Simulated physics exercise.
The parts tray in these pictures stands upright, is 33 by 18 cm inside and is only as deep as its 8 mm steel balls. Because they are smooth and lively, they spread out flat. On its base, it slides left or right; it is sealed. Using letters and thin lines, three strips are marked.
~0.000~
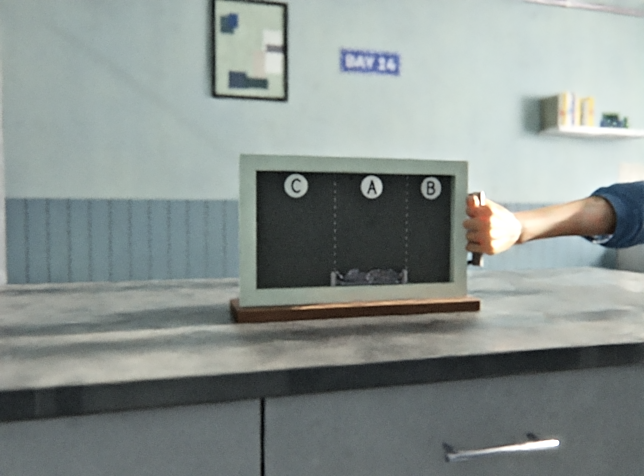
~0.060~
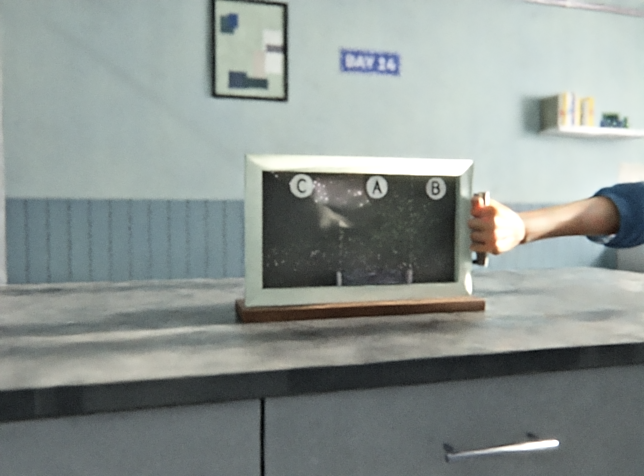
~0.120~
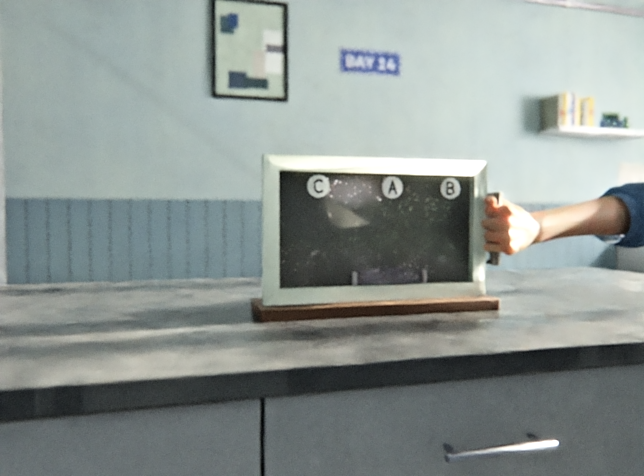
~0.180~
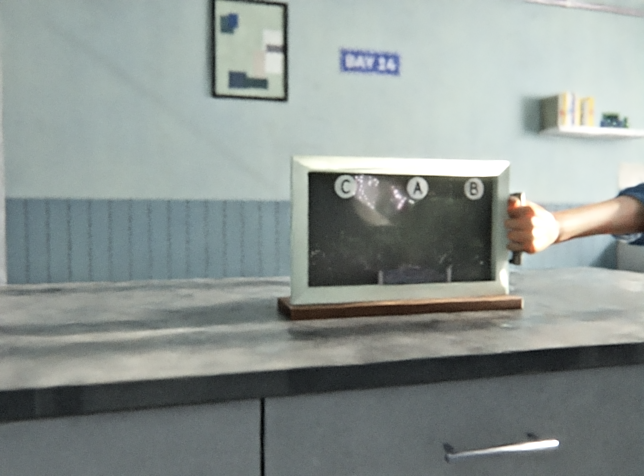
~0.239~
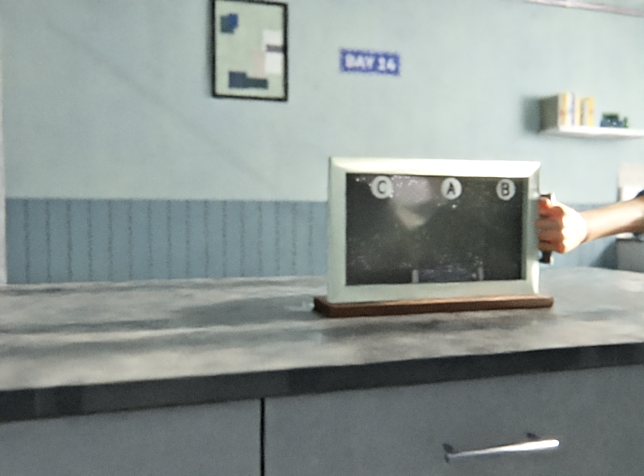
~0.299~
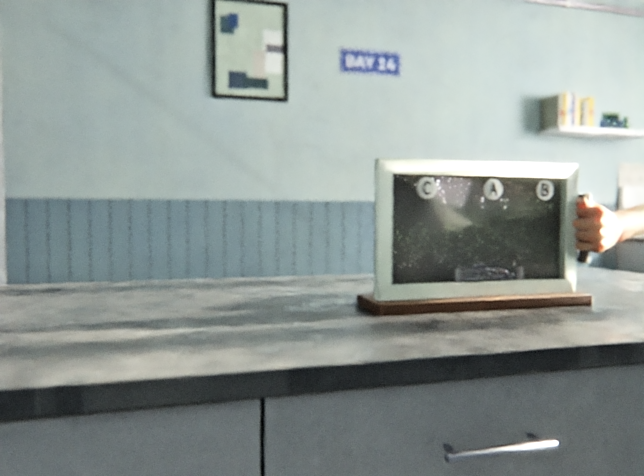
A hand gripping the side handle of a pale-framed dark panel marked C, A and B, sliding it right along a grey counter.
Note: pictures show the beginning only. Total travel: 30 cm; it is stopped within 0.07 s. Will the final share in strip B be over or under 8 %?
Over 8 %.
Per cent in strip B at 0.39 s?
The share there is around 5 percent.
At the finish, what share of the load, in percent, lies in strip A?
Share at rest there: Approx. 70 %.
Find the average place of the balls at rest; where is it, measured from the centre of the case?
The middle sits around 6 cm right of it and 8 cm below it.
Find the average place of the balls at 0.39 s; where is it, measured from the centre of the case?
Roughly 3 centimetres to the right and 7 centimetres below.
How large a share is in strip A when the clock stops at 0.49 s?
It comes to close to 70 percent.
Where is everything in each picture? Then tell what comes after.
At its start; about 40 balls; balls centred (370, 278); top one (356, 271); A (372, 187), B (431, 188), C (296, 186), in the first frame.
In the second frame, 1 cm to the right; balls centred (375, 278); top one (381, 270).
In the third frame, 3 cm to the right; balls centred (389, 277); top one (395, 269); wall ends (424, 271), (355, 273).
In the fourth frame, 8 cm to the right; balls centred (413, 276); top one (418, 267).
In the fifth frame, 14 cm to the right; balls centred (446, 275); top one (447, 267).
In the sixth frame, 22 cm to the right; balls centred (486, 274); top one (478, 265); A (493, 189), B (545, 190), C (427, 188).
After 0.39 s, it is 30 cm to the right; the balls' middle is 3 cm right of and 7 cm below the centre; A 95 %, B 5 %.
After 0.49 s, it is 30 cm to the right; the balls' middle is 6 cm right of and 7 cm below the centre; A 70 %, B 30 %.
After 0.64 s, it is 30 cm to the right; the balls' middle is 6 cm right of and 8 cm below the centre; A 70 %, B 30 %.
At rest by 1.3 s, it is 30 cm to the right; A 70 %, B 30 %, C 0 %.
